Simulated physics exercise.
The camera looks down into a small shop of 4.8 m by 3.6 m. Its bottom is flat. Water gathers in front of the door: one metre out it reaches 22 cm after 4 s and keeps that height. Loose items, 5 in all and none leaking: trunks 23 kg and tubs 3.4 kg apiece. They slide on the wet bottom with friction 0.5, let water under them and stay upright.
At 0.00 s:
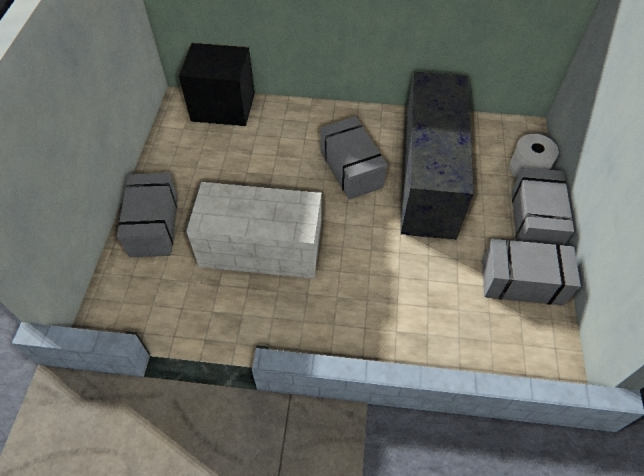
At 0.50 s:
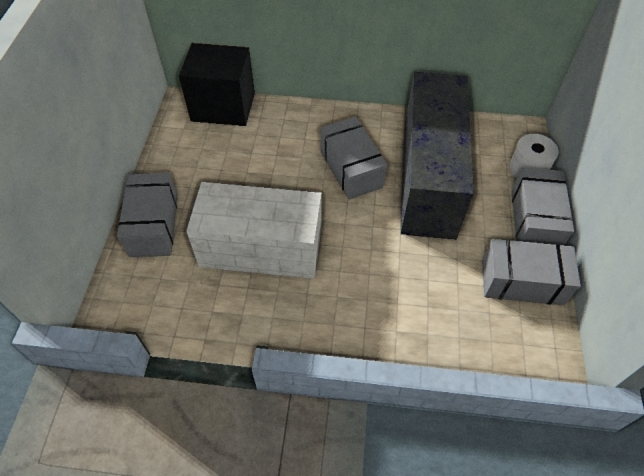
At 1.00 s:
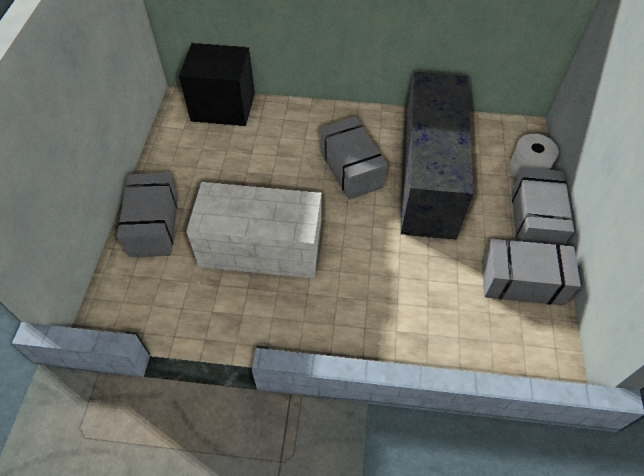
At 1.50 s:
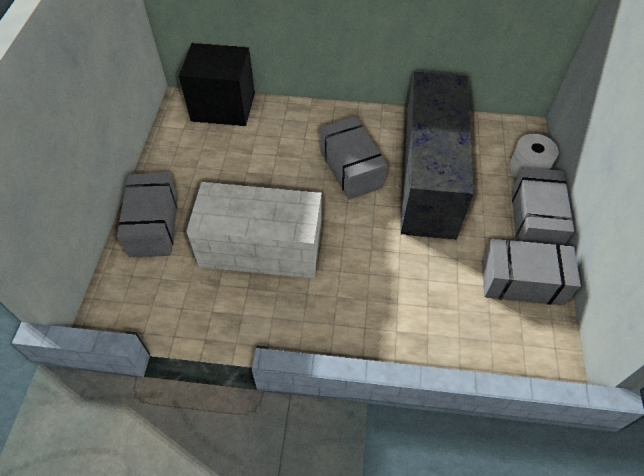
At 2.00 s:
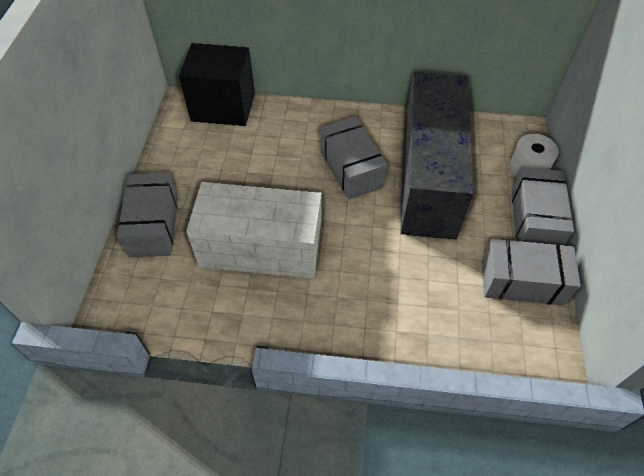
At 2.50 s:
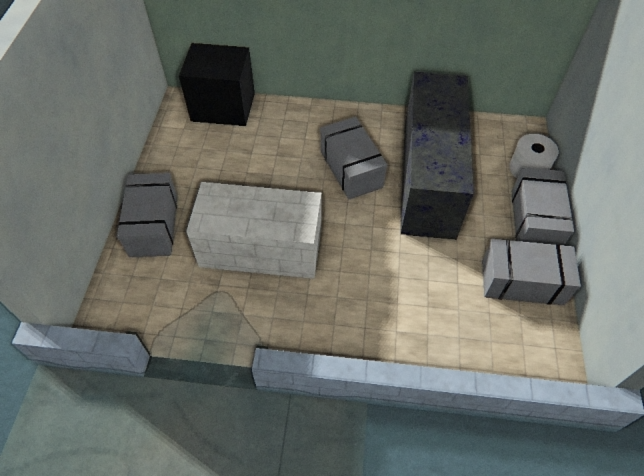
In a small tiled shop, water creeps through the doorway while the trunks stay still.
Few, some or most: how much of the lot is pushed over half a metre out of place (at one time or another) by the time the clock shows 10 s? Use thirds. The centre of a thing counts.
Share: One to two thirds.
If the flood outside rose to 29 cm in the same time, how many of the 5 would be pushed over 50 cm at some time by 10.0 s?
Then 4.
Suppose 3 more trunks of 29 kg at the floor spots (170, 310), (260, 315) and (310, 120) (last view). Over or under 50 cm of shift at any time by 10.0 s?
In that order: Past it, more, under.
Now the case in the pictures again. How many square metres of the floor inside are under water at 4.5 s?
About 5.0 m2.
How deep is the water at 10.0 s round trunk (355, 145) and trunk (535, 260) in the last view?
About 3 and 7 cm.
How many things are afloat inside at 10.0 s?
2 of them.
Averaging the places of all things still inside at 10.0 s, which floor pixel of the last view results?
Around (434, 180).
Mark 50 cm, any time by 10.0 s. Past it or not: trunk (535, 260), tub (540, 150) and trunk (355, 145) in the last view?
In that order: Over, short of it, under.
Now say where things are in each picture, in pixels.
In the first picture, a trunk at (353, 146), on the bottom; a trunk at (145, 204) rests on the ground; water covers 0.0 m2; 0 of 5 have shifted.
In the second picture, a trunk at (353, 146) rests on the ground; a trunk at (145, 204) rests on the ground; 0.0 m2 under water; 0 of 5 have shifted.
In the third picture, a trunk at (353, 146), on the bottom; a trunk at (145, 204), on the bottom; water covers 0.0 m2; 0 of 5 have shifted.
In the fourth picture, a trunk at (353, 146), on the bottom; a trunk at (145, 204), on the bottom; water covers 0.0 m2; 0 of 5 have shifted.
In the fifth picture, a trunk at (353, 146) rests on the ground; a trunk at (145, 204) rests on the ground; water covers 0.0 m2; 0 of 5 have shifted.
In the sixth picture, a trunk at (353, 146) rests on the ground; a trunk at (145, 204) rests on the ground; 0.5 m2 under water; 0 of 5 have shifted.
After 3.5 s 0 of 5 are over 50 cm from their spots; 0 afloat.
After 4.5 s 0 of 5 are over 50 cm from their spots; 0 afloat.
After 7.0 s 1 of 5 are over 50 cm from their spots; 0 afloat.
After 10.0 s 3 of 5 are over 50 cm from their spots, and 3 have been at some point; 2 afloat.
